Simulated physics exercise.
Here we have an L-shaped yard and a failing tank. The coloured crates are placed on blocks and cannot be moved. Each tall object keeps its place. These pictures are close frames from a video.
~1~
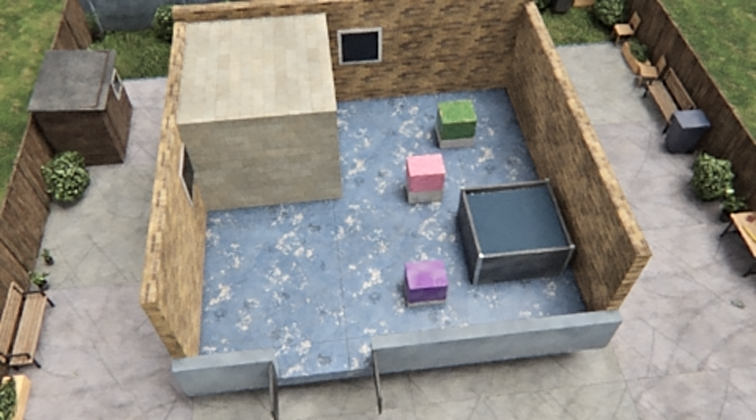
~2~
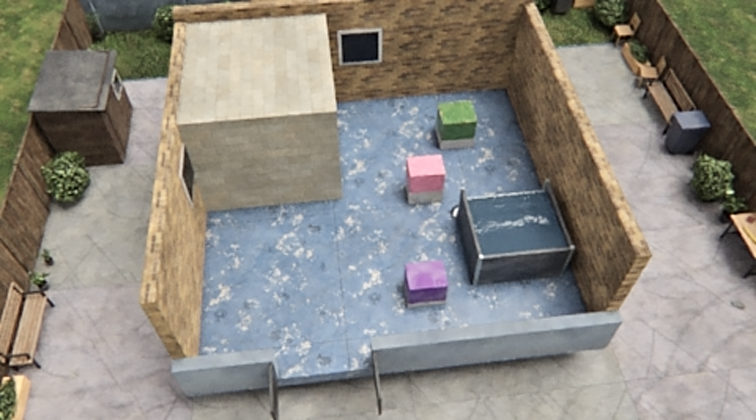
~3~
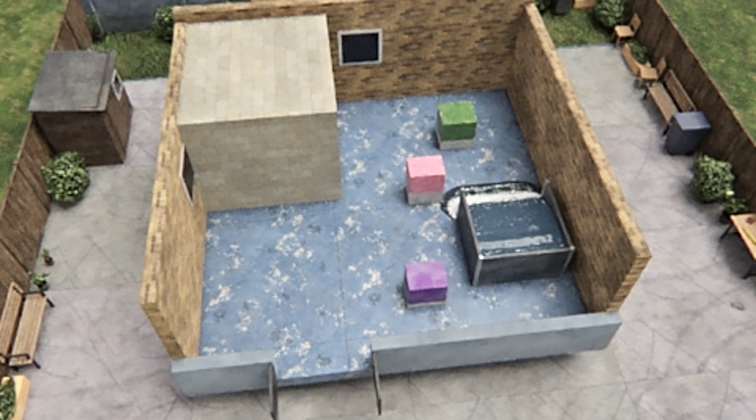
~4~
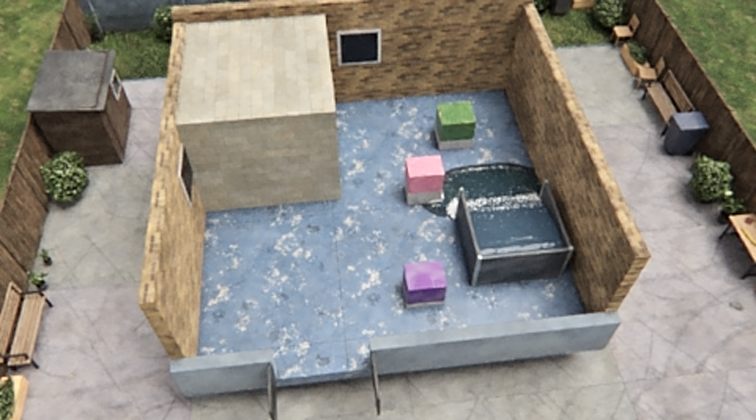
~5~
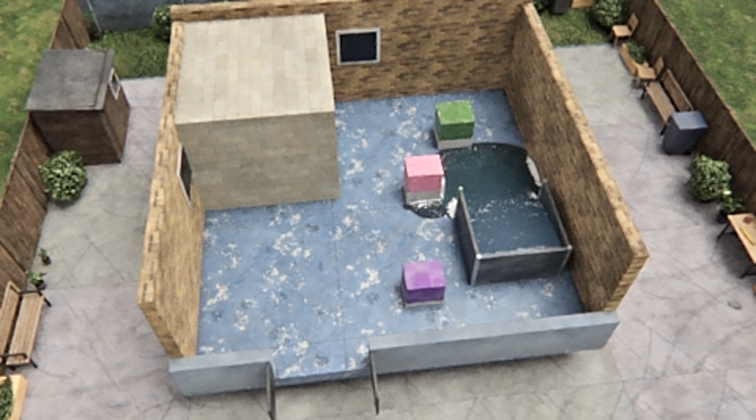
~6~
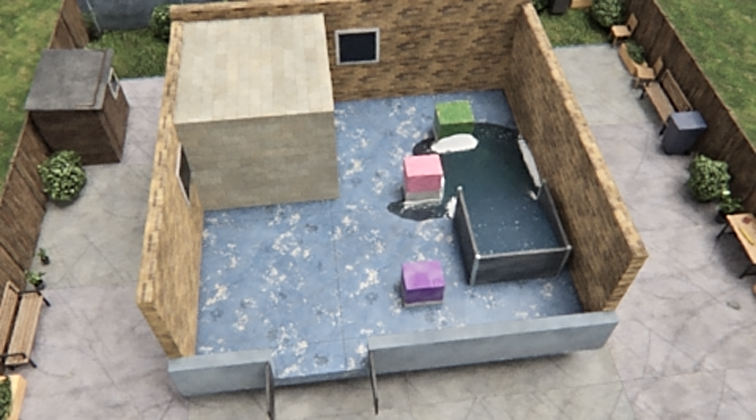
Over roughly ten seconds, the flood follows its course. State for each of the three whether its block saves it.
The pink crate will be missed by the water; the green crate will be caught by the water; the purple crate will be caught by the water.
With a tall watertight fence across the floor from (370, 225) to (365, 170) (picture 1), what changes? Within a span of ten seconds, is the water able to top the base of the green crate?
Green crate is flooded.
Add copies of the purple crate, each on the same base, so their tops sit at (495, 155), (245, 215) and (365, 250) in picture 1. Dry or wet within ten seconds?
In the listed order, the first crate gets reached, the second remains untouched, while the third gets reached.
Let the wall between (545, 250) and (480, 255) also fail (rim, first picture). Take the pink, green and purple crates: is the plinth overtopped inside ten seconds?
Result: Pink crate is not reached; green crate is not reached; purple crate is swamped.
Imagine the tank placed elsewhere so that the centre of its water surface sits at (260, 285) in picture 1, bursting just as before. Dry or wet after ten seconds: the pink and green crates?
Pink crate is untouched, green crate is untouched.
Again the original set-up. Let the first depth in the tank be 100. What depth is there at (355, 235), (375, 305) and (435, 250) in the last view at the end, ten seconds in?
Roughly 6, 4 and 4 per cent, in turn.
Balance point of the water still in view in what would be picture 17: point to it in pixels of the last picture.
The spot I would choose is (469, 161).
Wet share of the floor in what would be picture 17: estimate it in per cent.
It comes to roughly 40 in a hundred.
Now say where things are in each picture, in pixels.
The first picture shows still water in the open tank at (515, 219).
In the second picture, the front is at a hidden place, out from the gap on the open tank's far side.
In the third picture, water pours out on the open tank's far side and has run to a hidden place.
In the fourth picture, the front is at (535, 173), out from the gap on the open tank's far side.
In the fifth picture, the front is at (446, 151), out from the gap on the open tank's far side.
In the sixth picture, the front is at (486, 125), out from the gap on the open tank's far side.
A moment on, water covers 30 % of the floor; the pink crate water round its plinth, the green crate water round its plinth, the purple crate not reached.
Next, water covers 40 % of the floor; the pink crate water round its plinth, the green crate water round its plinth, the purple crate not reached.
Then, water covers 45 % of the floor; the pink crate water round its plinth, the green crate water round its plinth, the purple crate not reached.
Later, water covers 75 % of the floor; the pink crate water round its plinth, the green crate water round its plinth, the purple crate water round its plinth.
In the end, water covers 90 % of the floor; the pink crate stayed above the water, the green crate was topped, the purple crate was topped.
